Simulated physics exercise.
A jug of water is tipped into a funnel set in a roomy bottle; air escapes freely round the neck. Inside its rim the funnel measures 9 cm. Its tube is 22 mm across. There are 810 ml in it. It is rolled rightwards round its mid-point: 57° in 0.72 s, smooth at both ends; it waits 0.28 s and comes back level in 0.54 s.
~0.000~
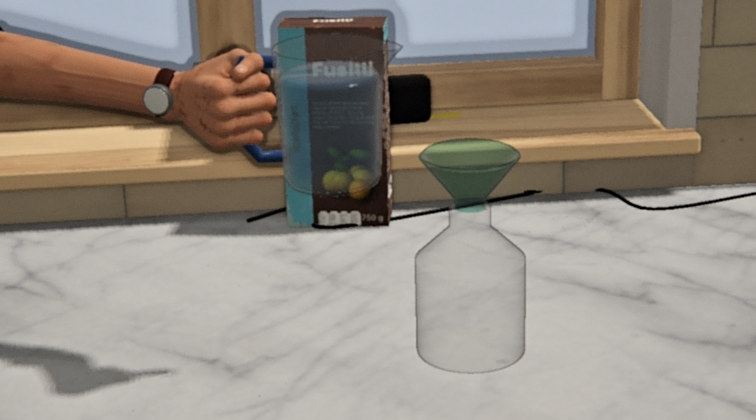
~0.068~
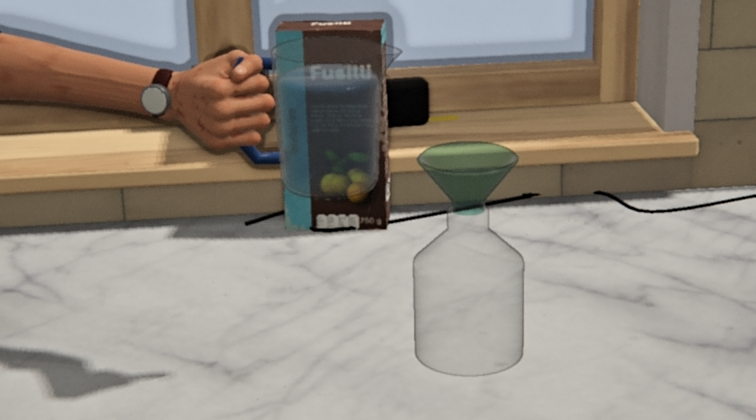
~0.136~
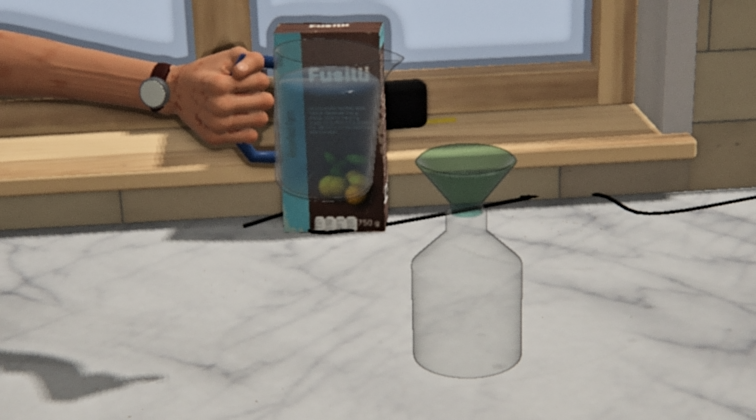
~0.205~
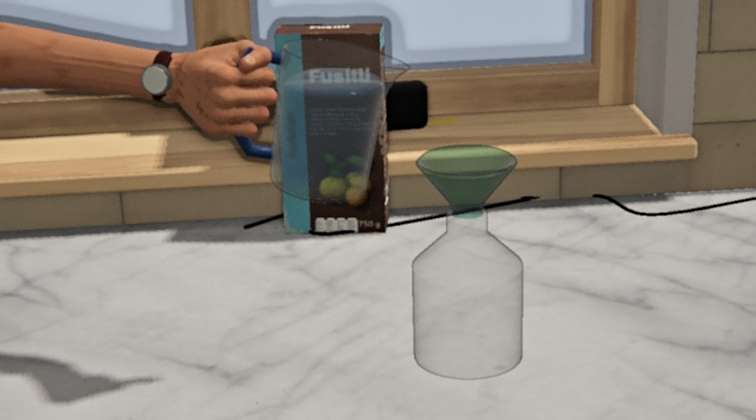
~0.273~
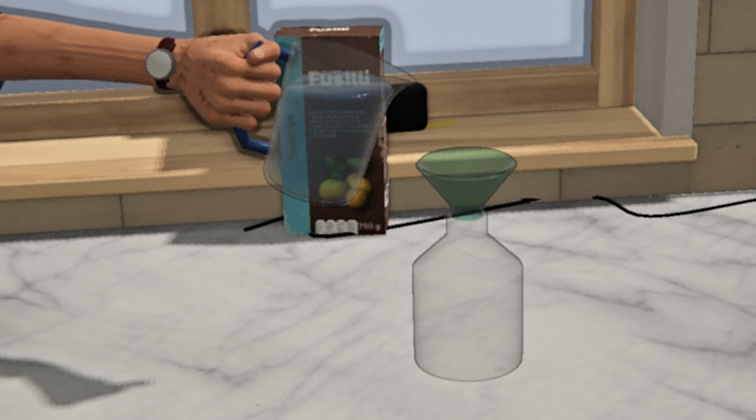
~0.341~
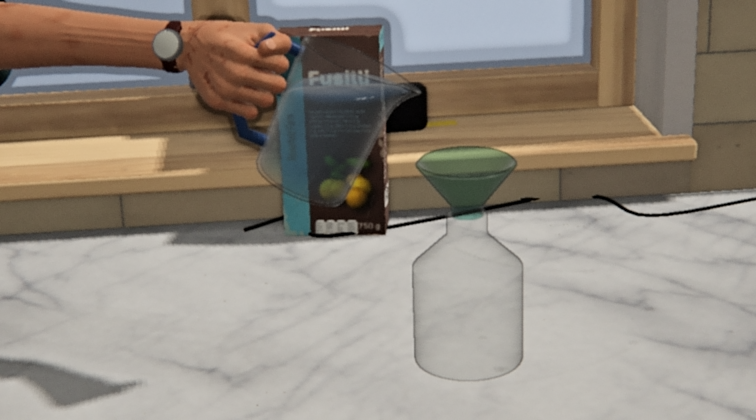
At first, a hand wearing a watch holds a clear jug of water by its blue handle, nearly upright before a fusilli box, while a green funnel sits in an empty clear bottle on the marble counter. The hand then gradually tilts the jug rightwards, while the bottle and funnel stay almost still.
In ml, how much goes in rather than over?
About 250 ml.
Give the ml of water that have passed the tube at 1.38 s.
Some 210 ml.
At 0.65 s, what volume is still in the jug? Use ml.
Some 700 ml.
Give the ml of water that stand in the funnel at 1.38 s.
About 45 ml.
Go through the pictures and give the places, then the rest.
The first picture shows tilt 0°; pouring edge (403, 45); surface from (288, 74) to (368, 70); the funnel's rim runs from (425, 162) to (514, 157).
The second picture shows tilt 1°; pouring edge (402, 50); surface from (287, 77) to (367, 73).
The third picture shows tilt 5°; pouring edge (404, 57); surface from (285, 79) to (368, 78).
The fourth picture shows tilt 11°; pouring edge (411, 66); surface from (288, 81) to (376, 79).
The fifth picture shows tilt 18°; pouring edge (416, 79); surface from (287, 88) to (383, 83).
The sixth picture shows tilt 26°; pouring edge (421, 91); surface from (282, 108) to (395, 84).
By 0.65 s the tilt is 56° and 15 ml has passed the tube, 40 ml is in the funnel, 705 ml in the jug and 0 ml has missed.
By 0.88 s the tilt is 57° and 80 ml has passed the tube, 65 ml is in the funnel, 595 ml in the jug and 0 ml has missed.
By 1.12 s the tilt is 50° and 150 ml has passed the tube, 75 ml is in the funnel, 530 ml in the jug and 35 ml has missed.
By 1.38 s the tilt is 12° and 205 ml has passed the tube, 45 ml is in the funnel, 520 ml in the jug and 40 ml has missed.
At rest 250 ml has passed the tube, 0 ml is in the funnel, 520 ml in the jug and 40 ml has missed.
